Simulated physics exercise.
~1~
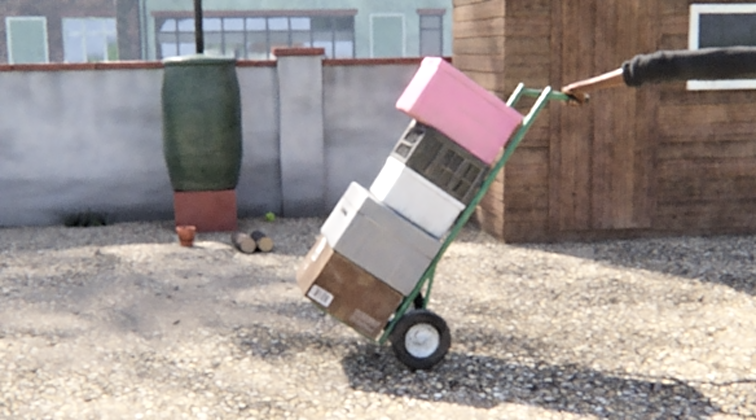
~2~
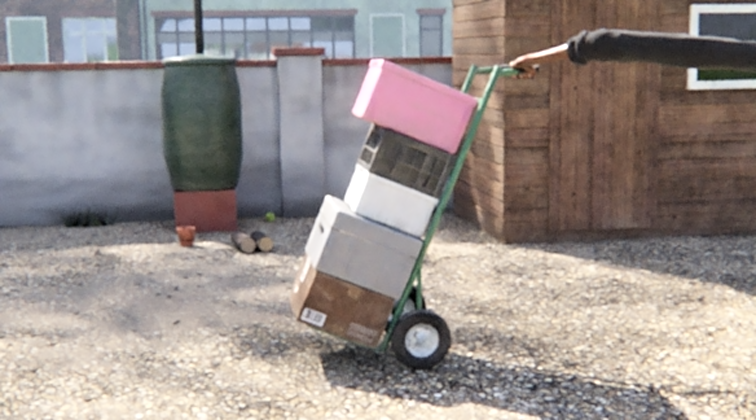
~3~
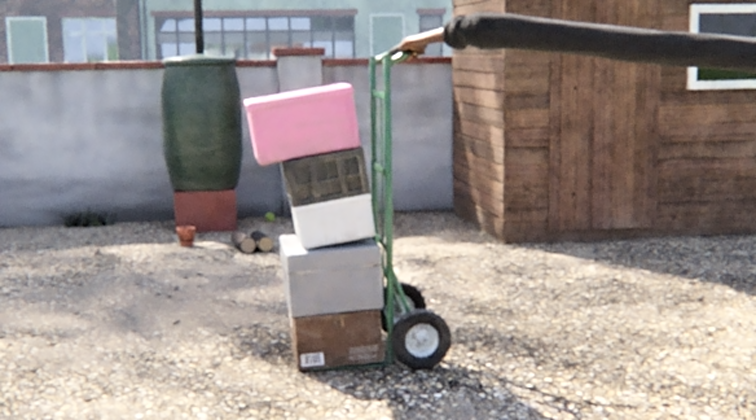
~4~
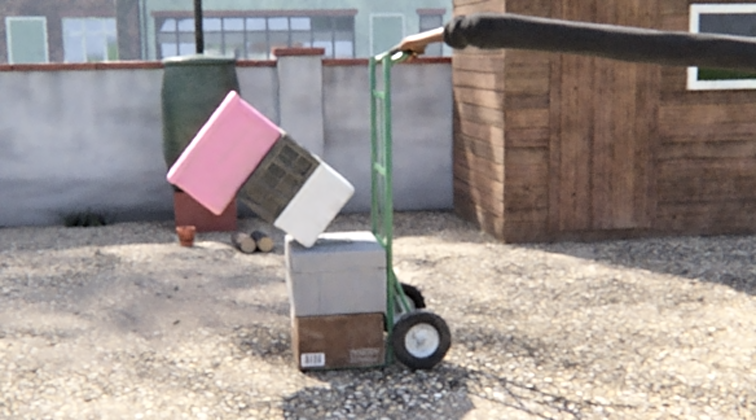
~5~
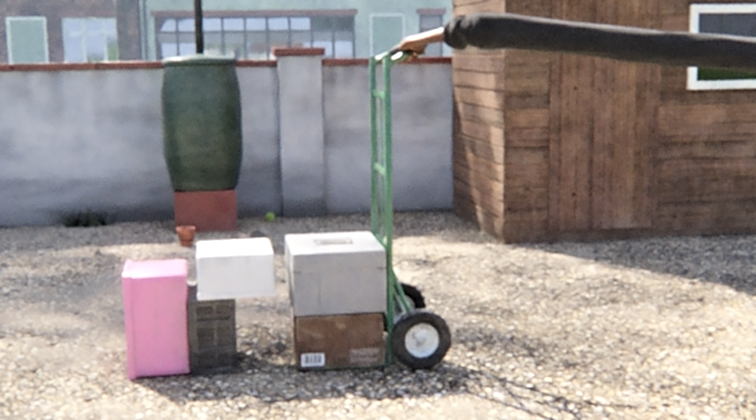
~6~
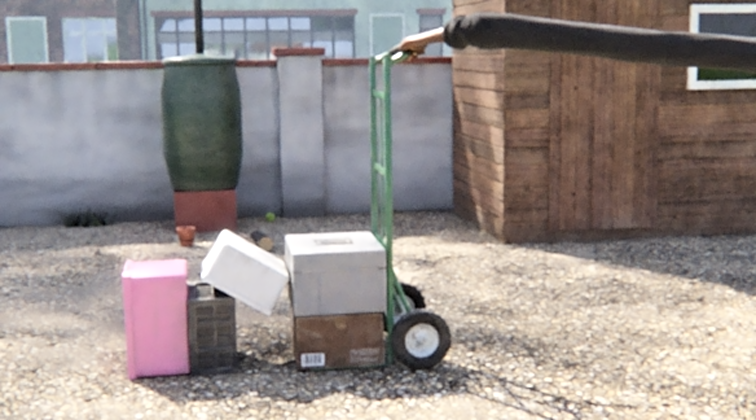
Pink tote, black crate and white tote toppling left off a green hand truck swung upright by an arm, two boxes staying stacked.
